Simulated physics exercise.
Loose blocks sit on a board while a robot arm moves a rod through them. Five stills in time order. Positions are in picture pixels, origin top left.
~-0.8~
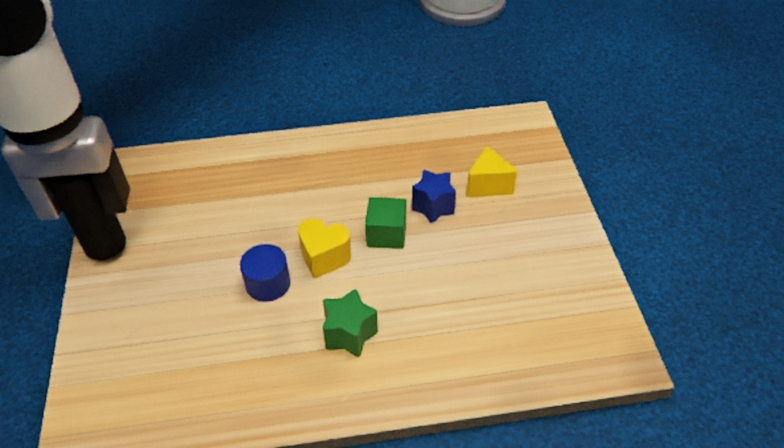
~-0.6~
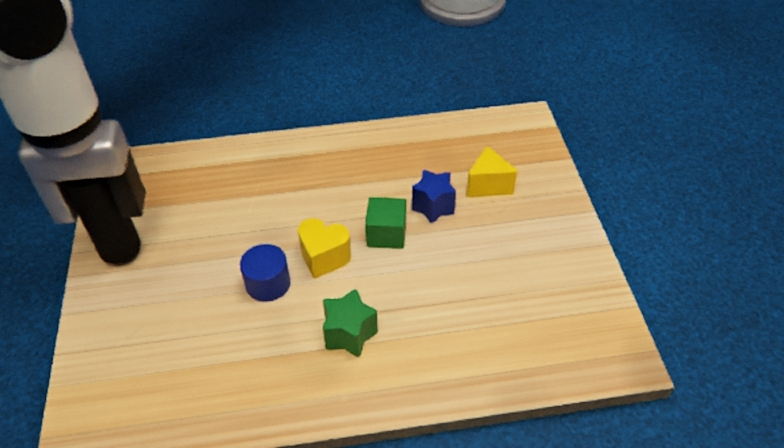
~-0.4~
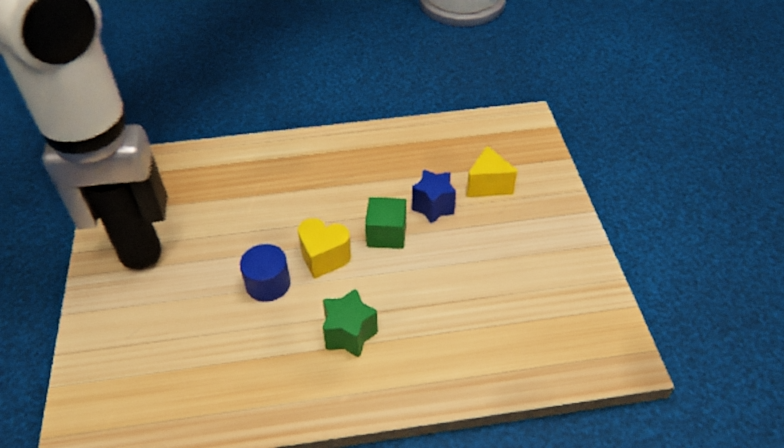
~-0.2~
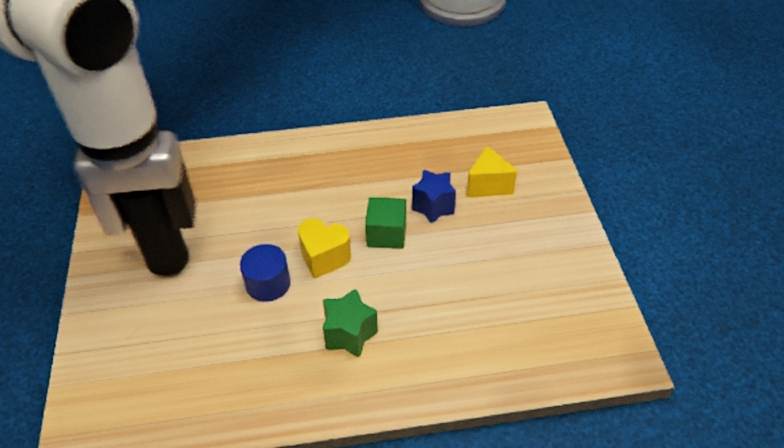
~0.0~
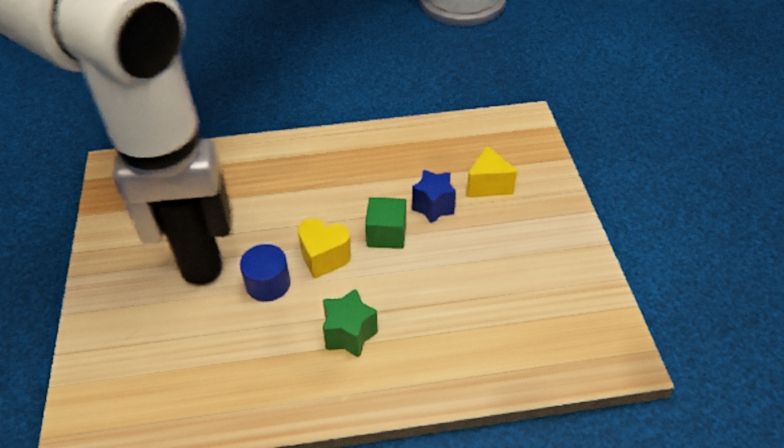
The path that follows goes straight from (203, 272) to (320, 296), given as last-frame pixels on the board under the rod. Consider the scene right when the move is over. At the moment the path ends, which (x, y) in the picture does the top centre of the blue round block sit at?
The middle of its upper face will lie at (363, 277).
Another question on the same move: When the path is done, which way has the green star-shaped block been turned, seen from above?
From overhead, clockwise.
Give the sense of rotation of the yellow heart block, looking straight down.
The sense of turning is anti-clockwise.
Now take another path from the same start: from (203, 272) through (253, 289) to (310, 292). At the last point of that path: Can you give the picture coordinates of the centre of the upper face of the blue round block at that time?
It is going to be at (353, 268).
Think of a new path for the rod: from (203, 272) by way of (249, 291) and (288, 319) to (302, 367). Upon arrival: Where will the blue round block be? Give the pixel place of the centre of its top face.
Around pixel (322, 272).
The first path, step by step. One third of the way, rod (241, 275); blue round block (280, 264).
Two thirds of the way, rod (280, 283); blue round block (321, 272); yellow heart block (330, 235), turned 35° anticlockwise.
At the end, rod (319, 291); blue round block (363, 277); yellow heart block (330, 235), turned 35° anticlockwise; green star-shaped block (354, 315), turned 25° clockwise; green square in place.
